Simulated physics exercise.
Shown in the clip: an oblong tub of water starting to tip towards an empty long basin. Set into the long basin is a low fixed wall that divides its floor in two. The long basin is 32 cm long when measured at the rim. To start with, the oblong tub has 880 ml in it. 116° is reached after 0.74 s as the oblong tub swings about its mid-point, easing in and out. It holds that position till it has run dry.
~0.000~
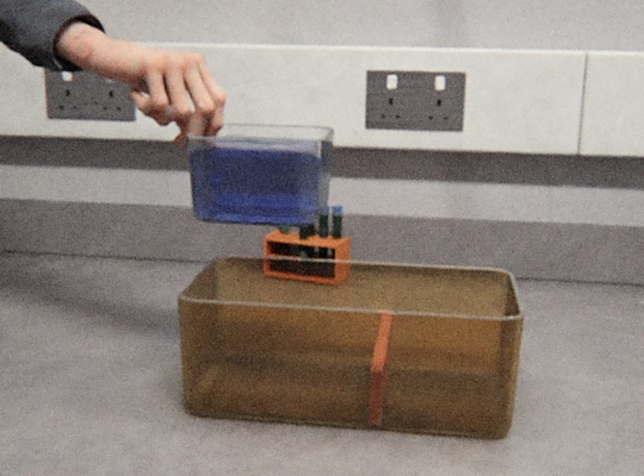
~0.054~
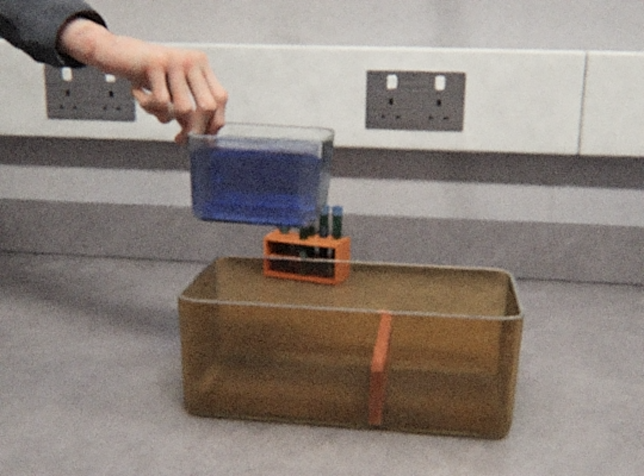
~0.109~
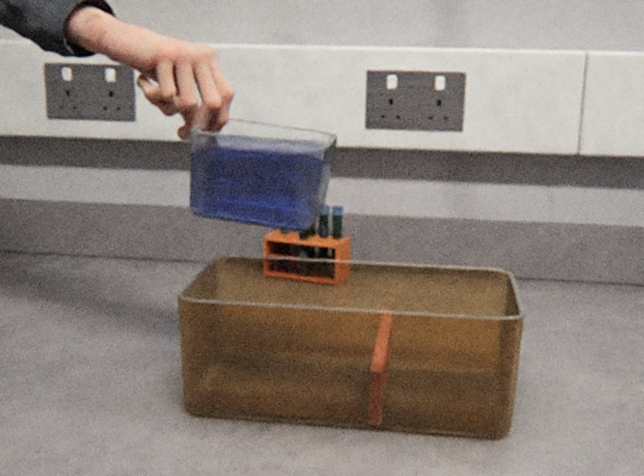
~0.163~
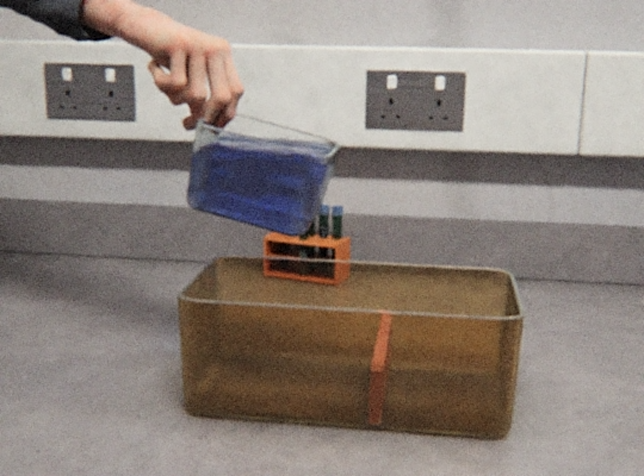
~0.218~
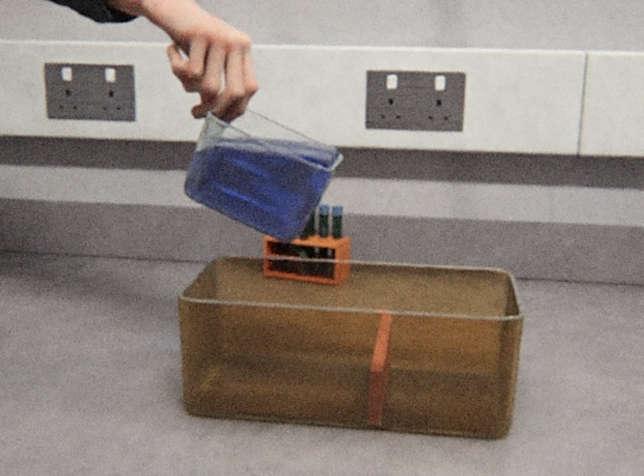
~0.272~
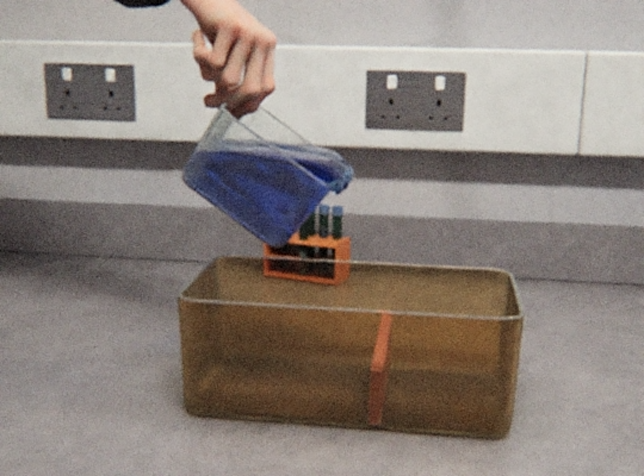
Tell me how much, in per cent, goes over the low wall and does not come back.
I would say about 44 per cent.
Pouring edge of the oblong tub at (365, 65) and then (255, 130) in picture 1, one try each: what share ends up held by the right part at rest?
Near 75 in a hundred on the first go and near 10 in a hundred on the second.
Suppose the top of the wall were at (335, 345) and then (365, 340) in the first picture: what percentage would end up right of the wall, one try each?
80 % and 60 %.
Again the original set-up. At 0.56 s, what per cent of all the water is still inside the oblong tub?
Some 22 % of it is still there.
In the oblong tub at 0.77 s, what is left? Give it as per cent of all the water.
About 2 per cent.
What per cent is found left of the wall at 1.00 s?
54 %.
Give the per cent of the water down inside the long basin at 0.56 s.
50 %, give or take.
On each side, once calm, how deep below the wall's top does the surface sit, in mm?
Noted: Left near 38 mm, right near 34 mm.
Then, 0.56 s in, the tilt is 100° and 22 per cent is still to pour, 15 is left of the wall and 35 right of it.
Then, 0.77 s in, the tilt is 116° and 2 per cent is still to pour, 50 is left of the wall and 44 right of it.
Then, 1.00 s in, the tilt is 116° and 0 per cent is still to pour, 55 is left of the wall and 43 right of it.
Then, 1.24 s in, the tilt is 116° and 0 per cent is still to pour, 55 is left of the wall and 44 right of it.
Finally, 55 per cent lies left of the wall, 44 right of it and 1 outside.
